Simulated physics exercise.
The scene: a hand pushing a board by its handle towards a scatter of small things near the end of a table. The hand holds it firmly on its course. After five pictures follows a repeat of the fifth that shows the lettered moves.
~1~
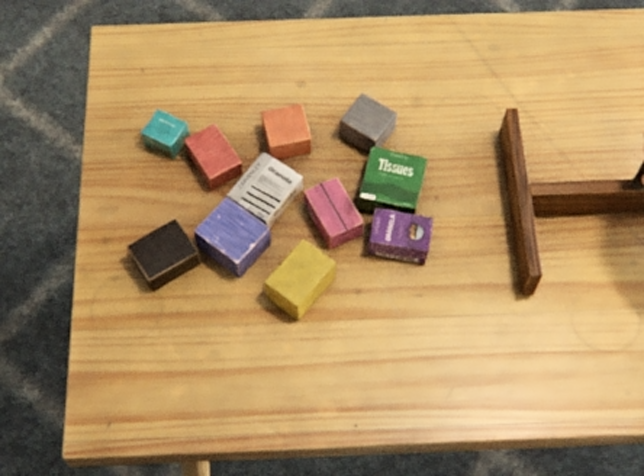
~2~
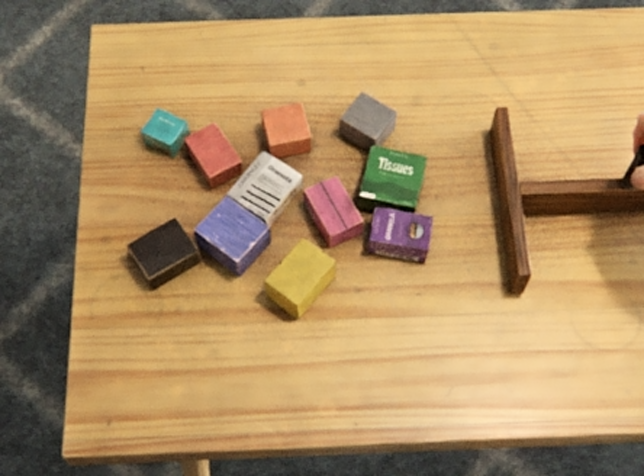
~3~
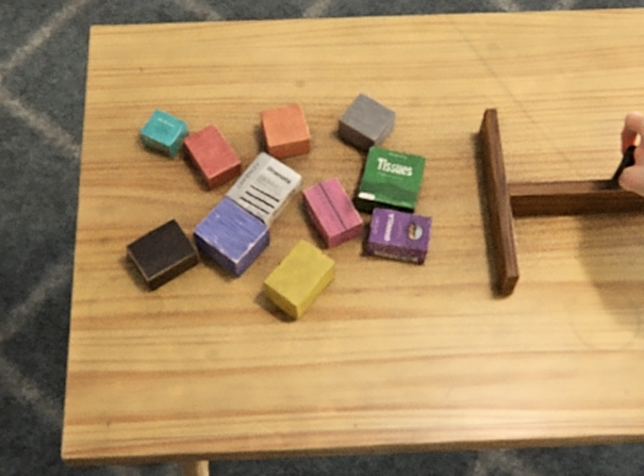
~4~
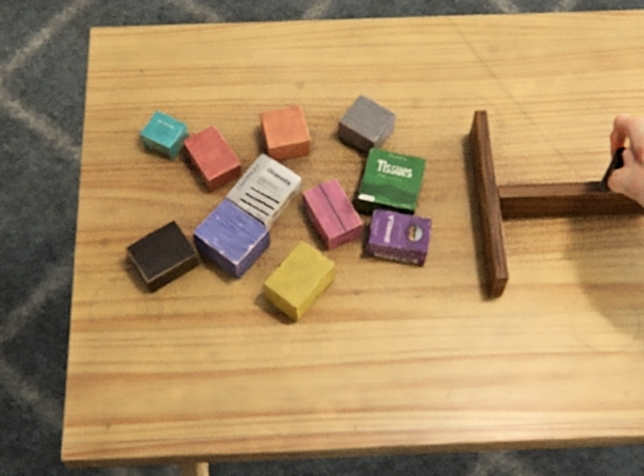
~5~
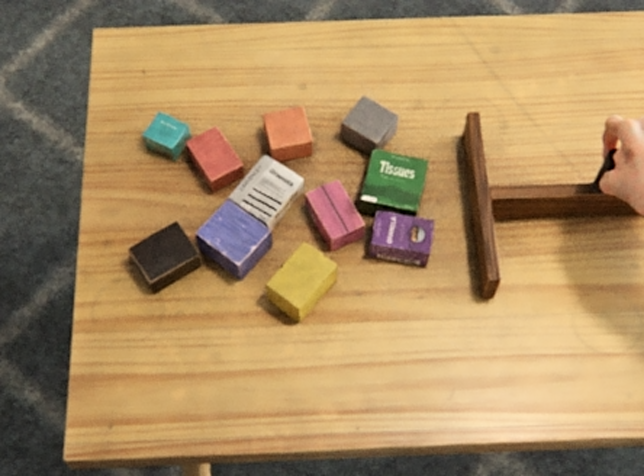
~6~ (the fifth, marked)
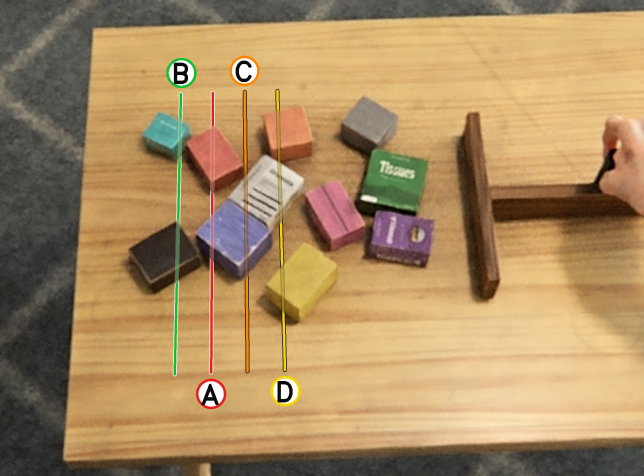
A hand sliding a wooden T-shaped board slightly left across a table towards a scatter of small colourful boxes and blocks.
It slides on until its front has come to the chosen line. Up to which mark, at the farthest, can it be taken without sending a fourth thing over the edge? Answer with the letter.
The farthest such stop is B.
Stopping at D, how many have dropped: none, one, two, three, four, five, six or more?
The count is none.
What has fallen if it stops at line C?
The black block.
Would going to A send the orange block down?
No.
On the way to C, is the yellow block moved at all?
By then, yes.
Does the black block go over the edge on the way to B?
Yes.
On the marked copy, A at (212, 224); B at (178, 225); C at (246, 222); D at (281, 221).
Following B. Soon after the start, board (375, 196); red block (210, 155); grey block (344, 119).
Later, board (265, 200); black block (82, 282); blue block (125, 244).
In the end, board (179, 203); blue block over the edge; black block over the edge; three fallen.
As for the rest, A is within the limit but short; C is within the limit but short; D is within the limit but short.
